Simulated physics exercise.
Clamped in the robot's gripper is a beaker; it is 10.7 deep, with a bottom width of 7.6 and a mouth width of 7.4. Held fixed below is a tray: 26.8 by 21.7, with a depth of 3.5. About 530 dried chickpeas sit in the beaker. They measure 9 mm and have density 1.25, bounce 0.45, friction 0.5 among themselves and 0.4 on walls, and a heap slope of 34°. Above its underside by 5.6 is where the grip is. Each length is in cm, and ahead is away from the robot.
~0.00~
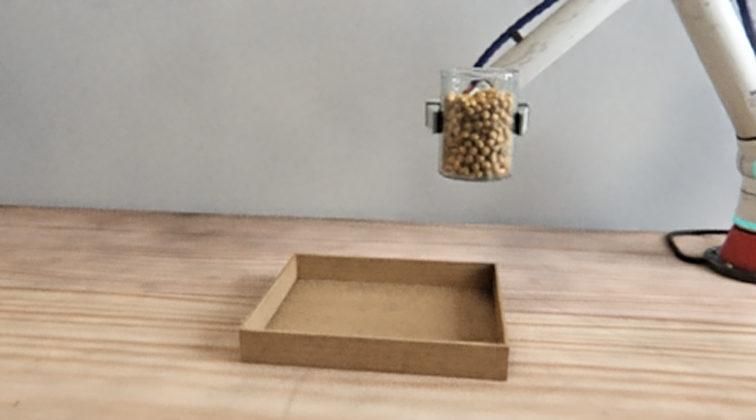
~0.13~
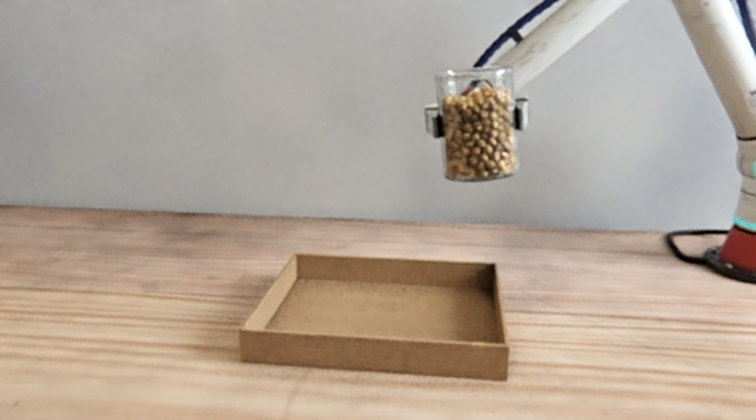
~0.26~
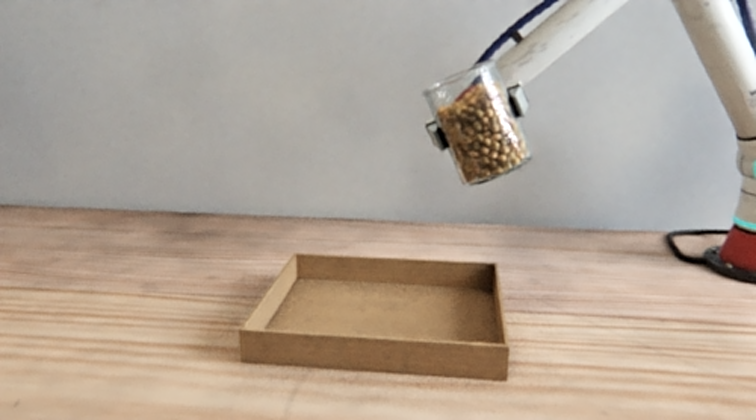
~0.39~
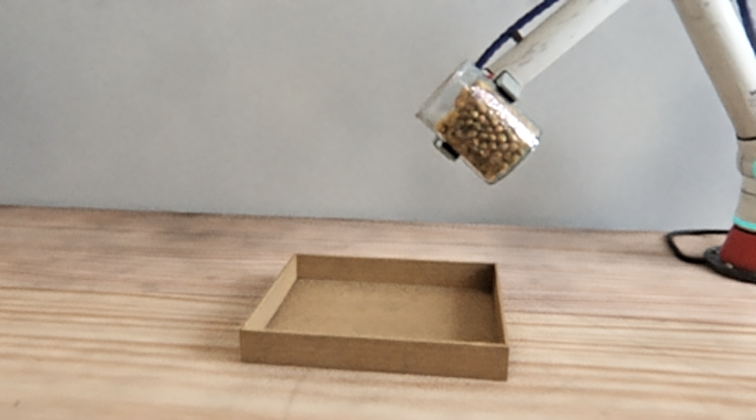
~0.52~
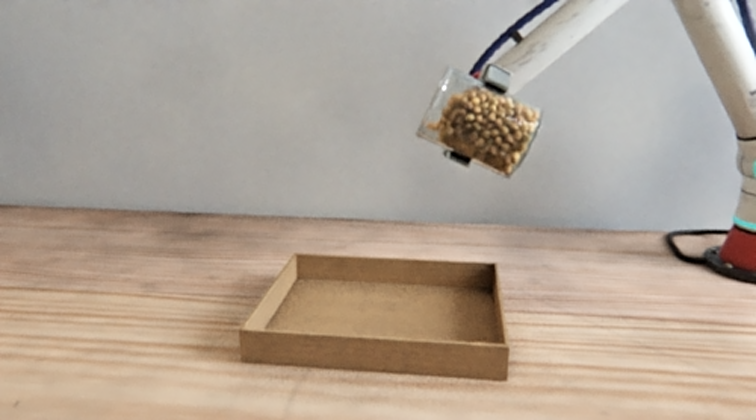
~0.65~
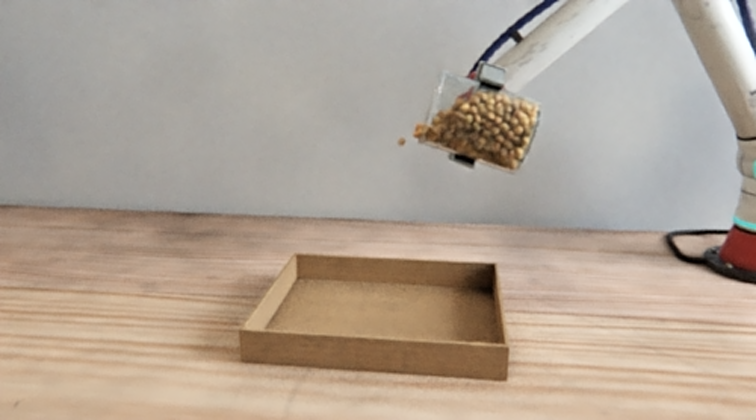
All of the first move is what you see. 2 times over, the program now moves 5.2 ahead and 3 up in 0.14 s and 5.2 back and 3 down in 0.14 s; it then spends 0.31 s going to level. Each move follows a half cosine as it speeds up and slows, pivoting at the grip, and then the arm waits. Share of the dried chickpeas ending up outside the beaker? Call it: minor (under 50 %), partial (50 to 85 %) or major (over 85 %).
My call is partial.
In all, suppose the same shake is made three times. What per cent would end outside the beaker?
I'd expect close to 75 per cent then.
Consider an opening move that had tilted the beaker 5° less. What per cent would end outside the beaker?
Estimate: Around 60 per cent.
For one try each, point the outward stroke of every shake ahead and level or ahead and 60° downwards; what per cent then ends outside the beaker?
50 and 10 %.
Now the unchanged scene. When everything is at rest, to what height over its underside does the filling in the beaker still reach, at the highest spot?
5.5 cm.
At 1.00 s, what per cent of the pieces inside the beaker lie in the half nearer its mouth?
35 %.
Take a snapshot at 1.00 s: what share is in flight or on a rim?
Roughly 40 per cent.
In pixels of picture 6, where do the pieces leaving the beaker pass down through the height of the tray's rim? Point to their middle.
Their middle sits near (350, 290).
After 1.00 s, tilted 73° forward, highest piece 26 above the table; 285 in the beaker, 31 in the tray, 212 in flight or on a rim.
After 1.35 s, tilted 43° forward, highest piece 25 above the table; 336 in the tray, 170 in the beaker, 4 on the table or floor, 18 in flight or on a rim.
After 1.72 s, level, highest piece 24 above the table; 348 in the tray, 170 in the beaker, 10 on the table or floor.
After 2.77 s, level, highest piece 24 above the table; 348 in the tray, 170 in the beaker, 10 on the table or floor.
In the end, 348 in the tray, 170 in the beaker, 10 on the table or floor. That is 68 % outside the beaker.
